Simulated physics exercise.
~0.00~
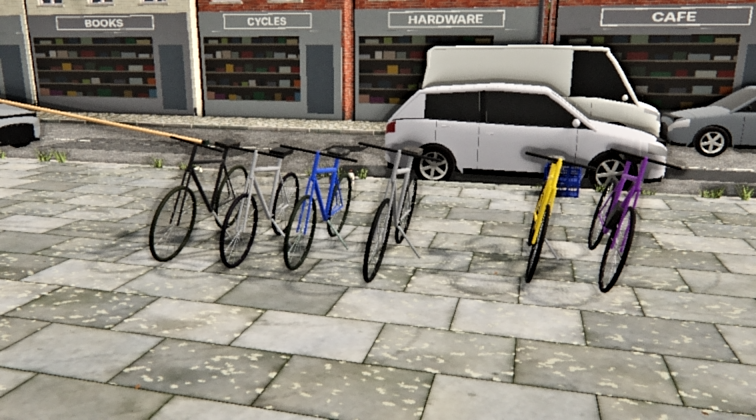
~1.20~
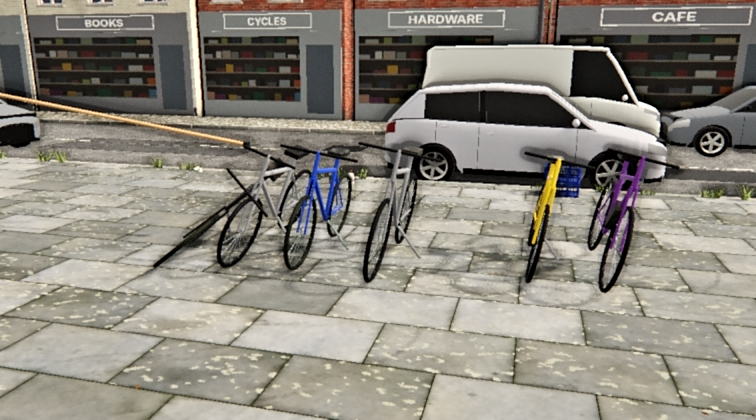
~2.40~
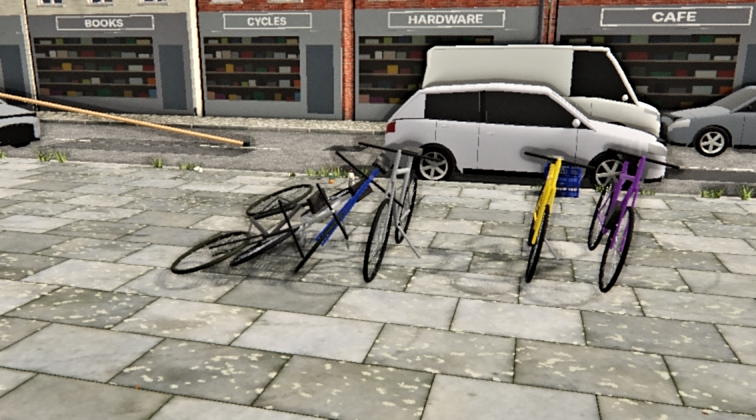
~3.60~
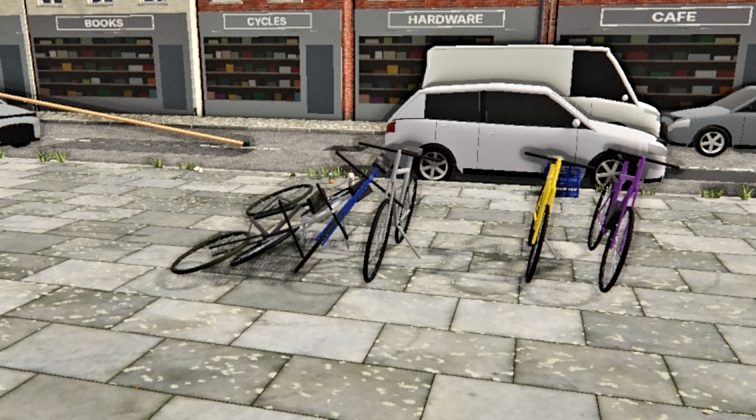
In the video, a pole nudges the leftmost of six parked bicycles on a pavement, and it topples right into its neighbours, leaving the three leftmost, including the blue one, tilted in a tangle while the next gray, yellow and purple bicycles stay standing.
